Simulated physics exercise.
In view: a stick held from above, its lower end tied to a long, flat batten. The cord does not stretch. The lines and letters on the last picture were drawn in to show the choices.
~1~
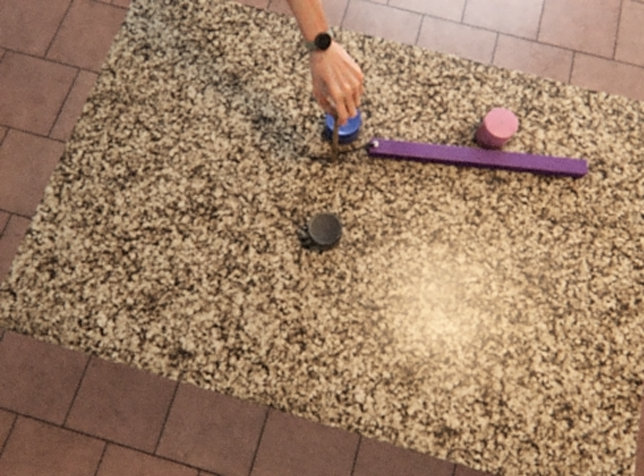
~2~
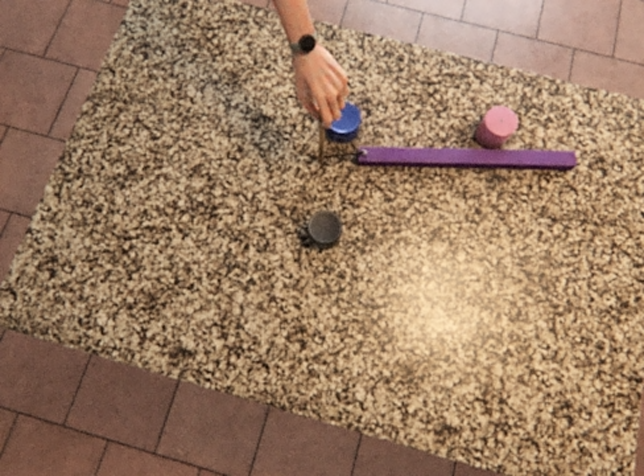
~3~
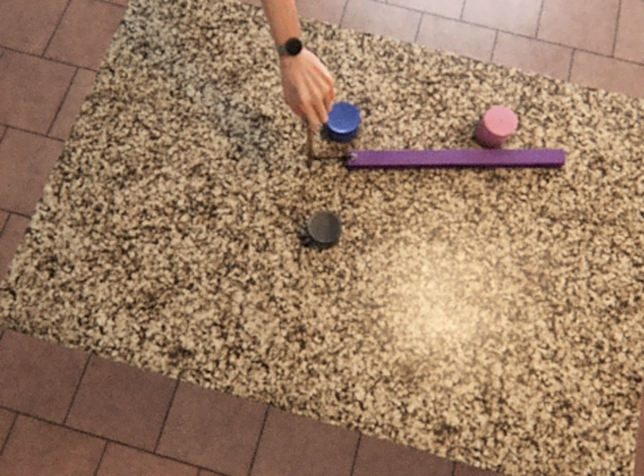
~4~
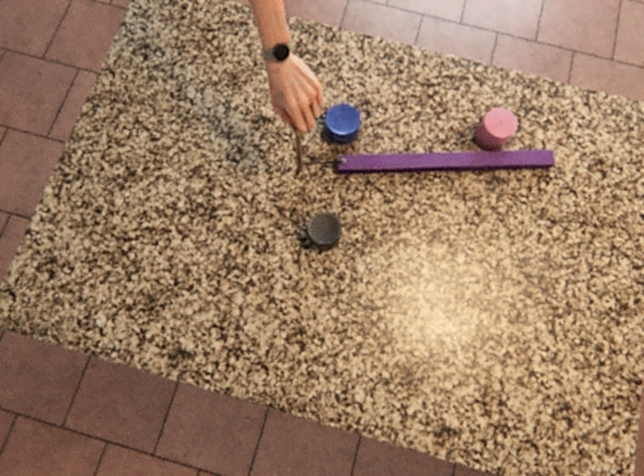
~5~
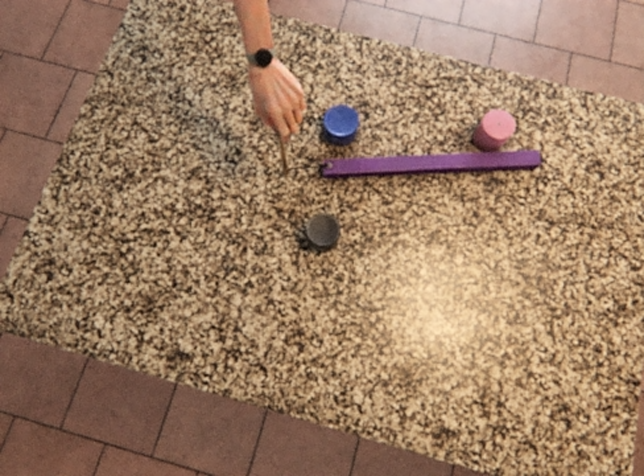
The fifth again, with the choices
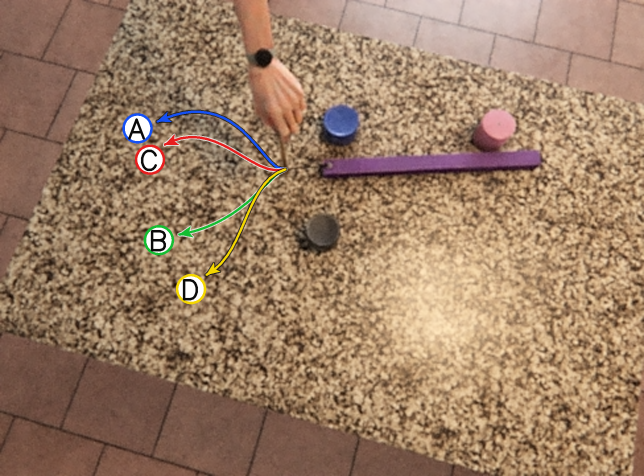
A hand holding a stick draws a long purple batten leftward past blue and pink containers.
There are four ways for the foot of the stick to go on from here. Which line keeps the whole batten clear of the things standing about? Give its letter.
Line C does it.
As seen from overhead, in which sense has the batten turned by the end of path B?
On that path, anticlockwise.
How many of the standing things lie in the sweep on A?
One.
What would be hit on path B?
It is the pink tin.
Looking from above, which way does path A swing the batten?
On that path, clockwise.
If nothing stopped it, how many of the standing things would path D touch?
In all, two.
On the marked copy, A from (286, 169) via (231, 122) to (158, 122); B from (286, 169) via (239, 209) to (179, 235); C from (286, 169) via (223, 145) to (165, 145); D from (286, 169) via (244, 223) to (207, 275).
Taking C. A third of the way, foot of the stick (243, 157), middle of the batten (390, 162).
Two thirds of the way, foot of the stick (201, 139), middle of the batten (346, 155).
When it is over, foot of the stick (163, 147), middle of the batten (310, 153); nothing has been touched.
As for the rest, A meets the blue tub; B meets the pink tin; D meets the pink tin and black tub.
